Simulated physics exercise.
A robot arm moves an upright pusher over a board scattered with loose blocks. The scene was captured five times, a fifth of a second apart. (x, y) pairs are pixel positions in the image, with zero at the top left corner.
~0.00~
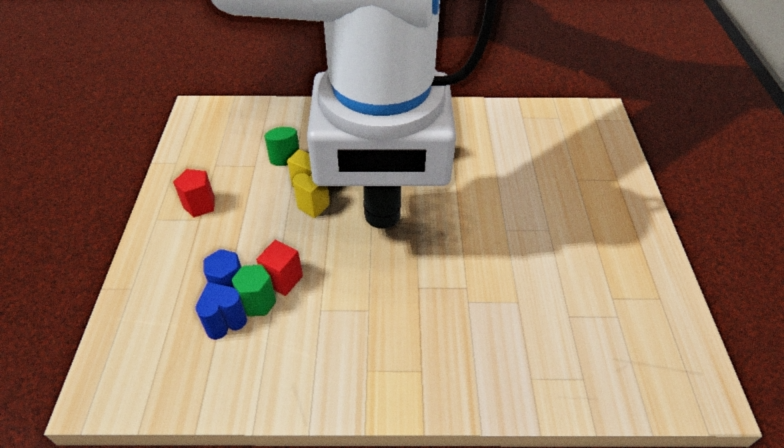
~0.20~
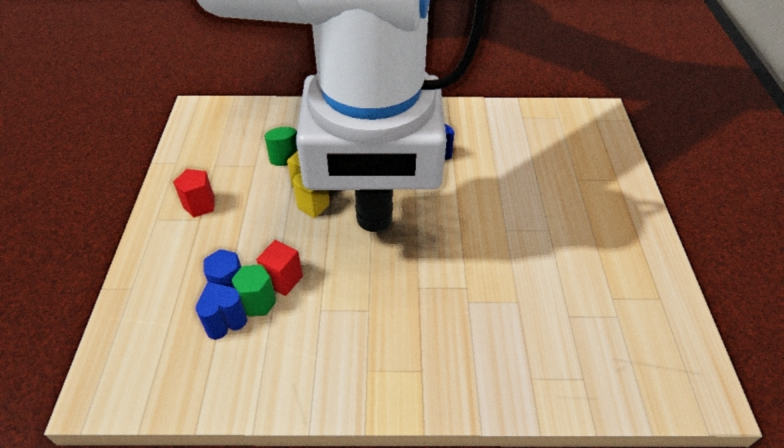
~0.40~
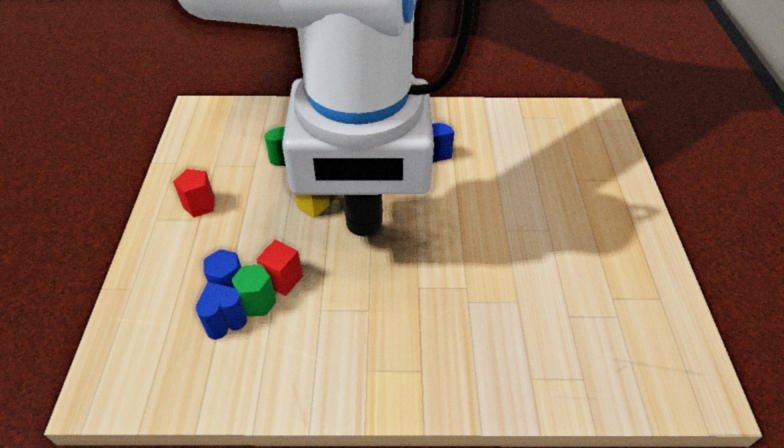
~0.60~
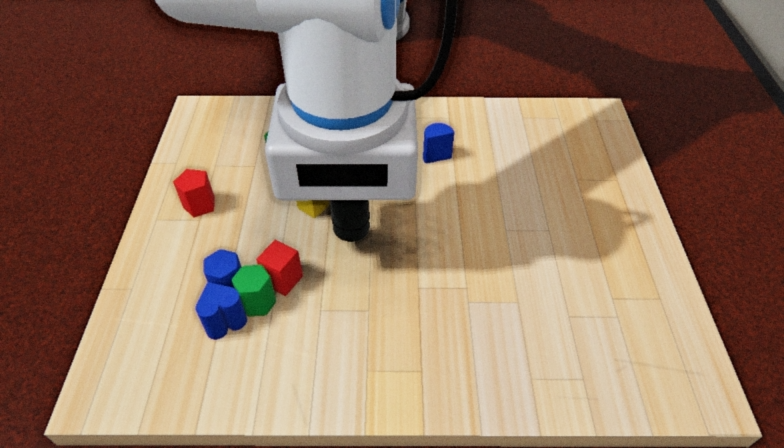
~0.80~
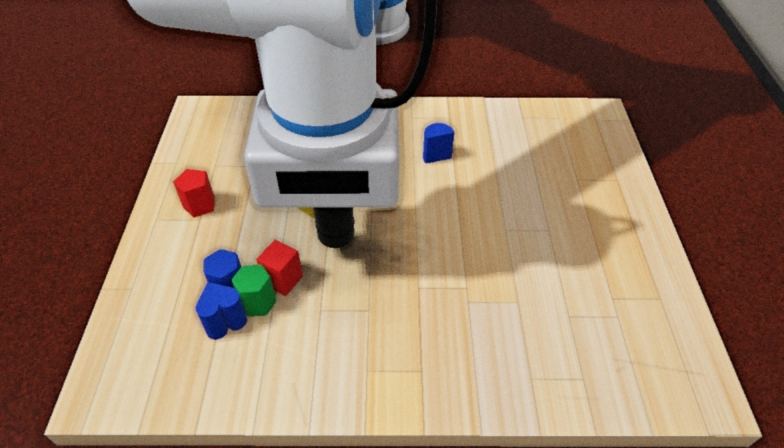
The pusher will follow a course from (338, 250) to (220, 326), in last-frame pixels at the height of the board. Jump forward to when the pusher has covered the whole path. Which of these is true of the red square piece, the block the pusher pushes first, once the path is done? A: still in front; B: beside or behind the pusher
My pick is A.
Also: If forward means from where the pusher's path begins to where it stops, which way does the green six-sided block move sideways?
That block drifts left.
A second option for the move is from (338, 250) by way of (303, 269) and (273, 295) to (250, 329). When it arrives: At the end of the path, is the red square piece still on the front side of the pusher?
Short answer: Yes.
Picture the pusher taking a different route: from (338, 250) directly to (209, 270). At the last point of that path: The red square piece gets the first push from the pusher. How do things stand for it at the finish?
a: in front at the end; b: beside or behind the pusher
b - beside or behind the pusher.
What follows on the original path. One third of the way, pusher at (297, 259); blue heart-shaped block at (205, 305); green six-sided block at (238, 286); red square piece at (262, 263), turned 15° clockwise.
Two thirds of the way, pusher at (257, 284); blue heart-shaped block at (161, 331), turned 60° clockwise; blue six-sided block at (208, 266), turned 50° clockwise; green six-sided block at (199, 320), turned 20° anticlockwise; red square piece at (219, 293).
At the end, pusher at (214, 313); blue heart-shaped block at (116, 354), turned 90° clockwise; blue six-sided block at (207, 266), turned 55° clockwise; green six-sided block at (154, 357), turned 25° anticlockwise; red square piece at (173, 326).
